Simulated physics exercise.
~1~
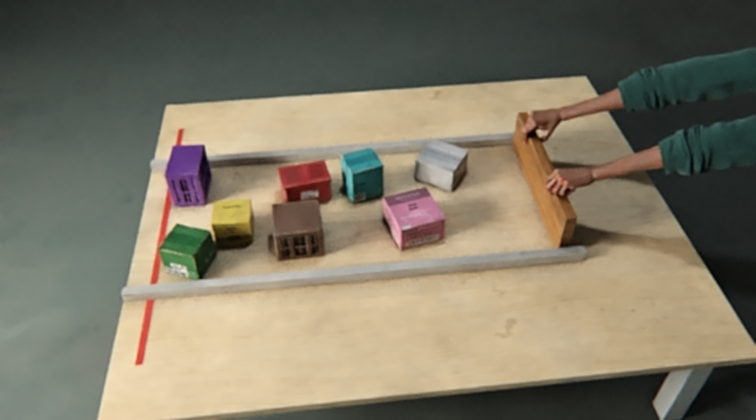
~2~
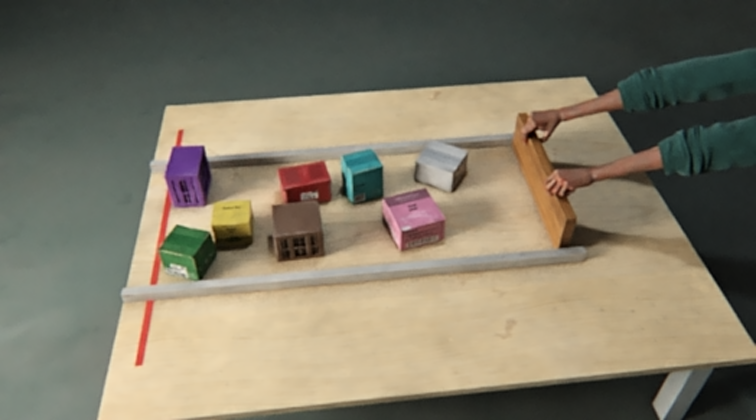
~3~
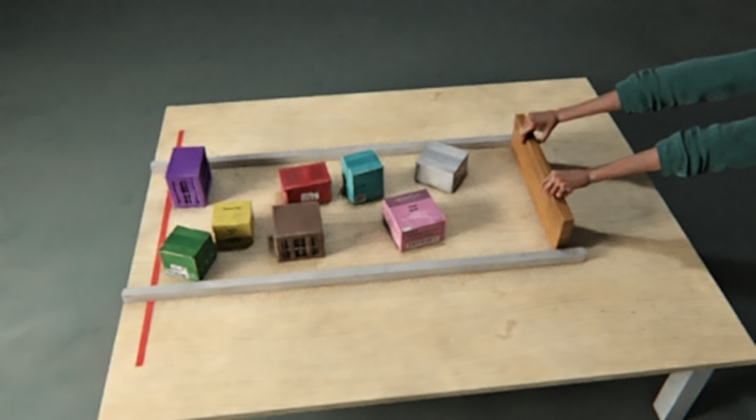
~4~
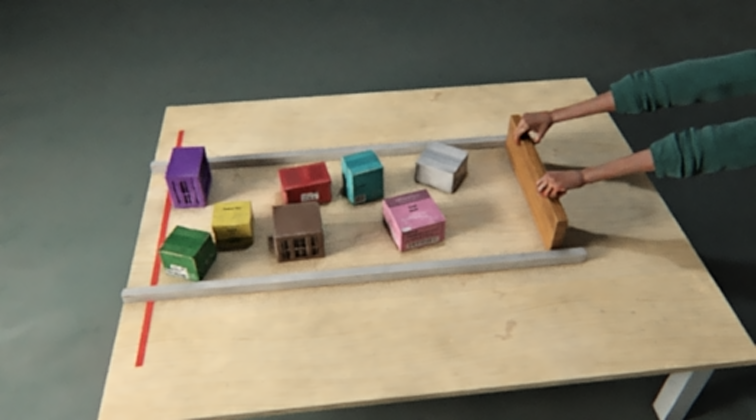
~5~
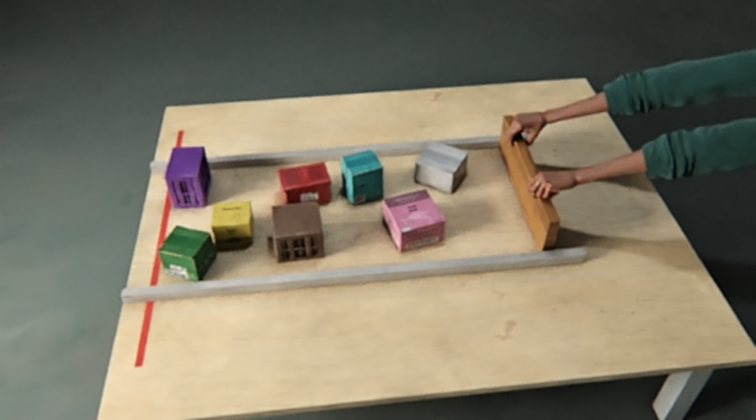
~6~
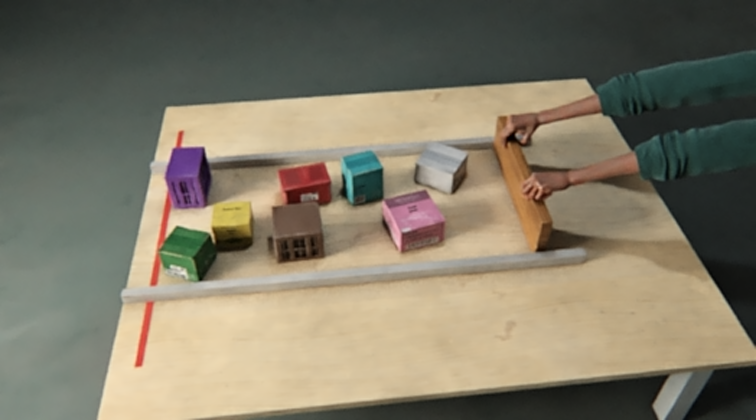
Two hands sliding a wooden plank slightly left between two battens on a table, while eight coloured boxes ahead of it stay still.
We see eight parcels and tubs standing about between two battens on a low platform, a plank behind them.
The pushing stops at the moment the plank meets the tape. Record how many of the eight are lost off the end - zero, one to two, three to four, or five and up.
Well, the ones that get knocked off number no fewer than five.
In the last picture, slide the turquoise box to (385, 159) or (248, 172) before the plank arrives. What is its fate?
Result for the turquoise box: It is still there at position one; it leaves the top at position two.
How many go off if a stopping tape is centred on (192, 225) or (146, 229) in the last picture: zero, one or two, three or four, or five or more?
In turn: Five or over; 5 or more.
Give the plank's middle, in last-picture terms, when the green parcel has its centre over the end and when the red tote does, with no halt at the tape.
At (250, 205) for the green parcel; at (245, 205) for the red tote.
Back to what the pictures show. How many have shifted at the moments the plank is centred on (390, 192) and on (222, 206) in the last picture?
At first I count 4, and then 8.
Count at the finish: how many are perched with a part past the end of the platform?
Counting them gives 2.
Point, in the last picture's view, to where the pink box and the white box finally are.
The pink box at (132, 241), the white box at (144, 198).
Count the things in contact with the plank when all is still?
Number in contact with it: 2.
Soon after, none off yet; purple crate at rest near (189, 177); green parcel at rest near (188, 254); yellow box at rest near (234, 224).
Then, none off yet; purple crate moved a little near (179, 177); green parcel at rest near (188, 254); yellow box moved about its own width near (209, 226).
Further on, one off so far; purple crate falling near (110, 296); green parcel tipped well over near (102, 275); yellow box tipped well over near (116, 233).
At rest, the number that fall off is five or more; fallen, turquoise box, red tote, brown crate, yellow box, green parcel and purple crate.
